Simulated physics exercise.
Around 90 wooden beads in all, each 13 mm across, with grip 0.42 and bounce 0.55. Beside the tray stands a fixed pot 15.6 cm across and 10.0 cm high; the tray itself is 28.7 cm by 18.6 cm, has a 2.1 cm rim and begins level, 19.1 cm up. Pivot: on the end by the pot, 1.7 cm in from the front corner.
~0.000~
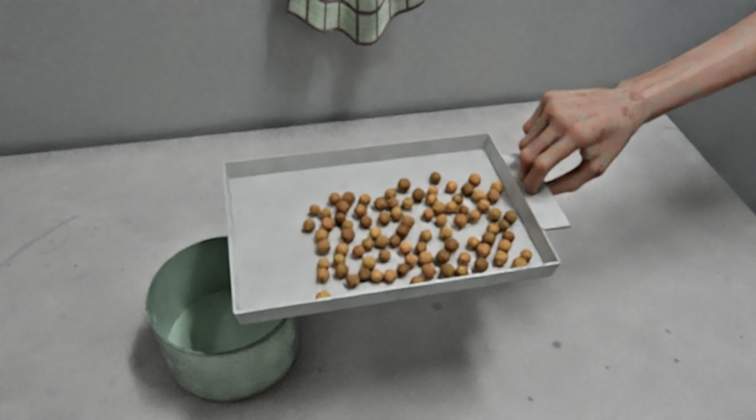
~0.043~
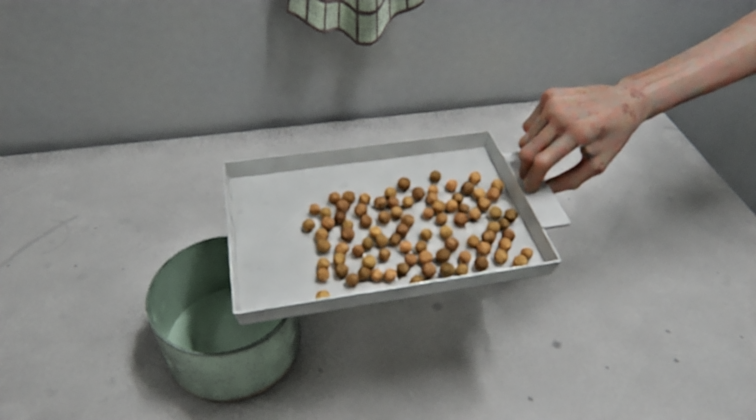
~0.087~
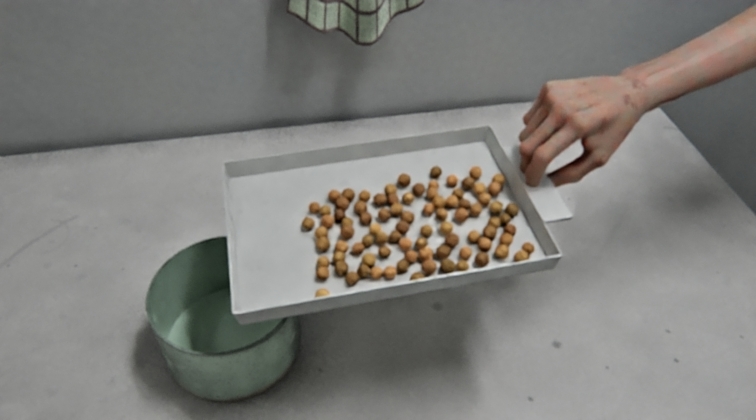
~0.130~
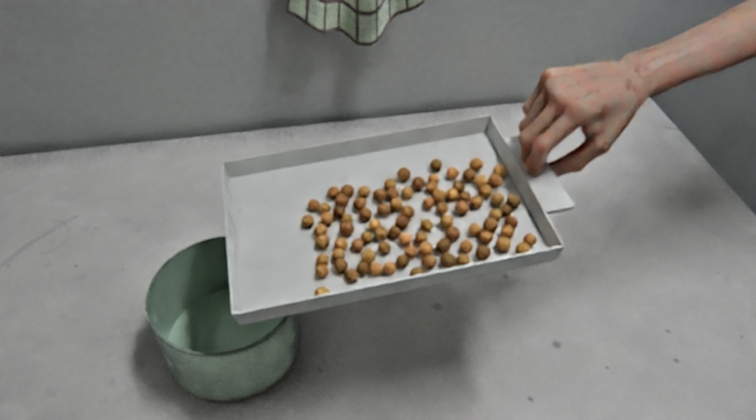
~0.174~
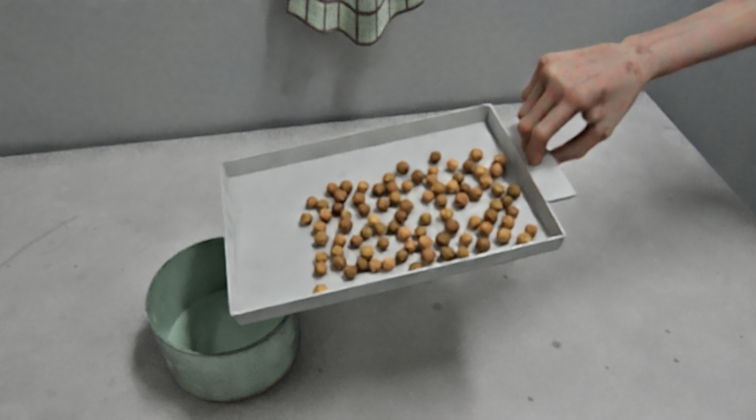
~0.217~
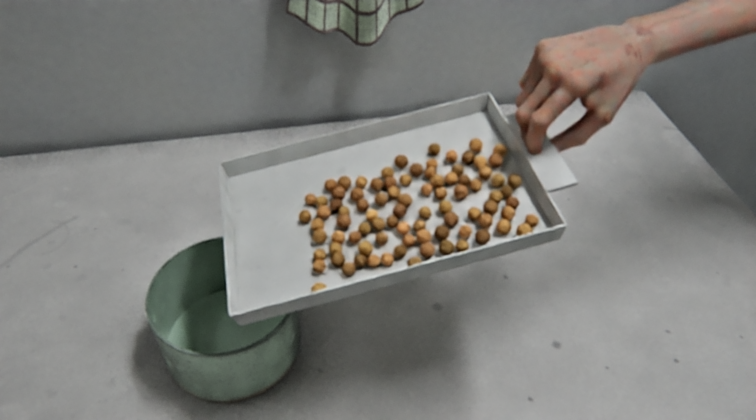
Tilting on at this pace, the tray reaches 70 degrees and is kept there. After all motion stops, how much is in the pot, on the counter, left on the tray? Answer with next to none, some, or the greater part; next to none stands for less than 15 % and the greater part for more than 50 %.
Pot: Next to none; counter: Next to none; tray: The greater part.
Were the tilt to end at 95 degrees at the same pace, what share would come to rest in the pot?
Estimate: Roughly 55 percent.
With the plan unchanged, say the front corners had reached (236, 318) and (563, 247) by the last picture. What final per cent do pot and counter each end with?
The pot gets 0 and the counter 0.
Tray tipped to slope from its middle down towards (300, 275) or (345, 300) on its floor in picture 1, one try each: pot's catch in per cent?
I'd put it at roughly 0 per cent for the first tilt and roughly 0 per cent for the second.
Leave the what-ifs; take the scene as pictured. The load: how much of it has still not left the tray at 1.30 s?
85 %, give or take.
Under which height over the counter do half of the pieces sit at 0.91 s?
About 22 cm.
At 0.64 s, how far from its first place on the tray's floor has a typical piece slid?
It has moved some 12 cm from its start.
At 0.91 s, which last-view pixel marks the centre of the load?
Roughly pixel (238, 244).
Then, at 0.64 s, tilt 40 degrees; the tray holds 100 %, the pot 0 %.
After 0.91 s, tilt 58 degrees; the tray holds 95 %, the pot 0 %.
After 1.30 s, tilt 70 degrees; the tray holds 85 %, the pot 5 %.
By 2.4 s all is still; pot 10 %, counter 5 %, tray 85 %.
